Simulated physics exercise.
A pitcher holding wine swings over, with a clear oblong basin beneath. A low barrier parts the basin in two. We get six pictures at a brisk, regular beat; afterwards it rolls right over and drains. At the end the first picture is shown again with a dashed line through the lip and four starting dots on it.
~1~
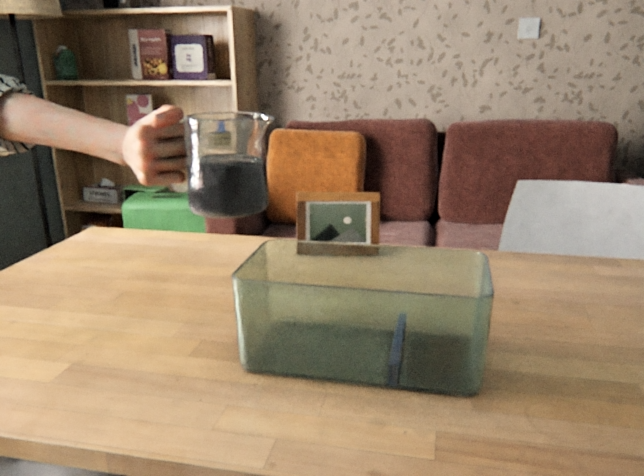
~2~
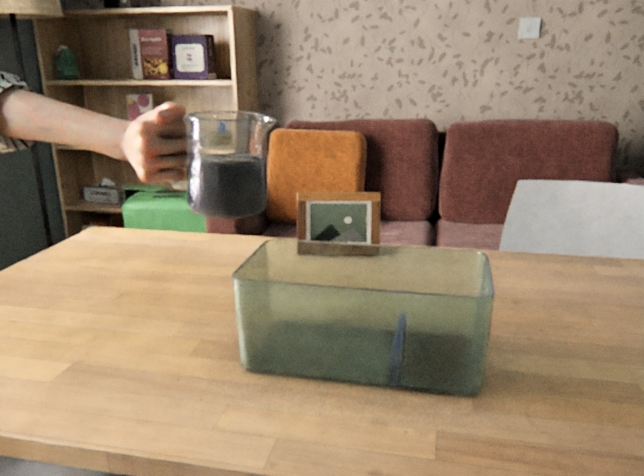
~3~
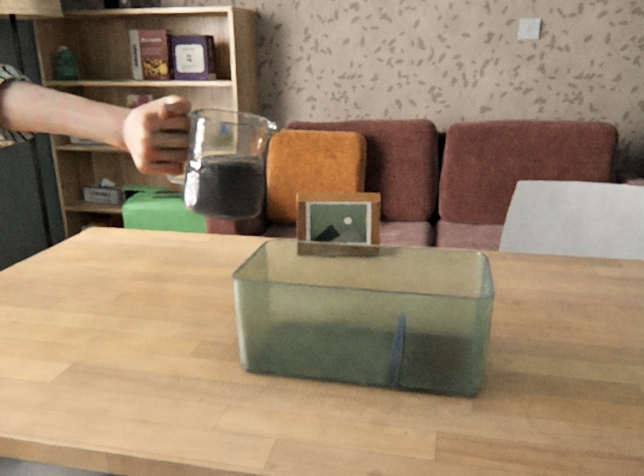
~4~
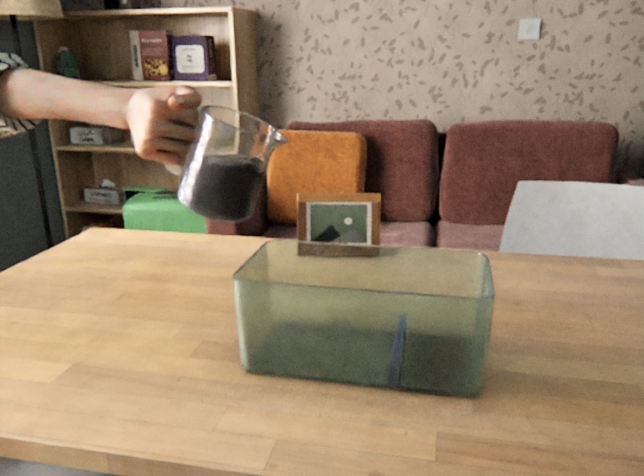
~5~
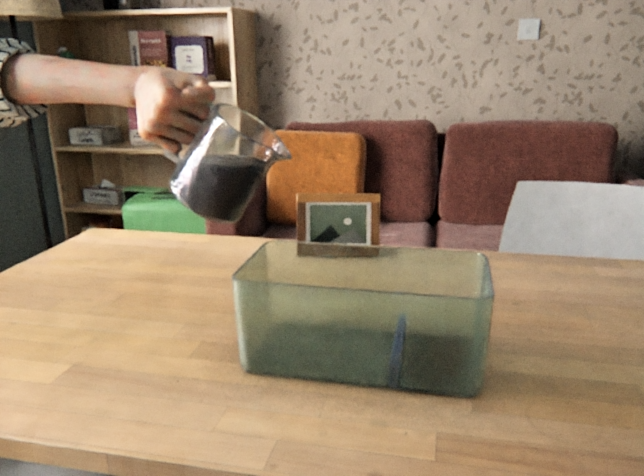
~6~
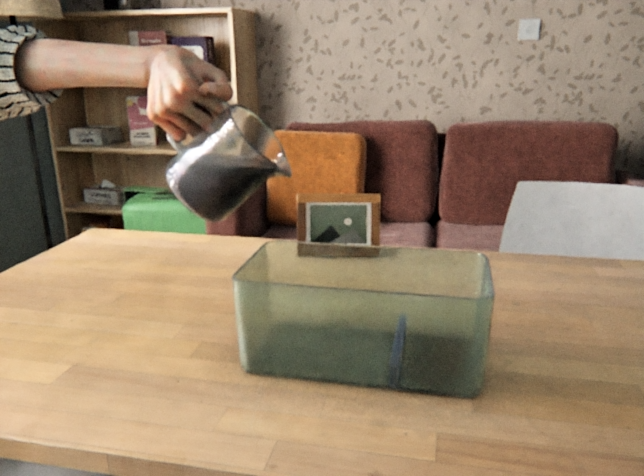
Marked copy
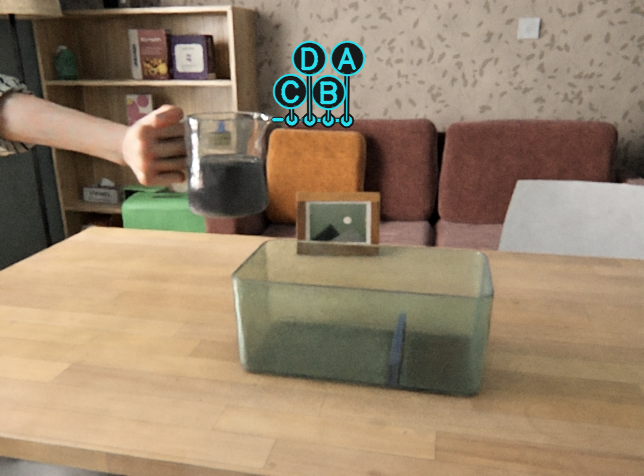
In a living room, a hand tilting a glass pitcher of dark liquid rightward above a clear, divided basin on a wooden table.
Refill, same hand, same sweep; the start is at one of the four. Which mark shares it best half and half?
The answer is dot A.
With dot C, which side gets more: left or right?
The left one.
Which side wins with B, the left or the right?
The left one.
In cyan, A at (346, 120); B at (328, 120); C at (291, 119); D at (309, 120).
With A, about 48 % ends left of the wall and 49 % right of it; 3 % is lost outside.
With B, about 88 % ends left of the wall and 8 % right of it; 4 % is lost outside.
With C, about 85 % ends left of the wall and 12 % right of it; 3 % is lost outside.
With D, about 86 % ends left of the wall and 11 % right of it; 4 % is lost outside.
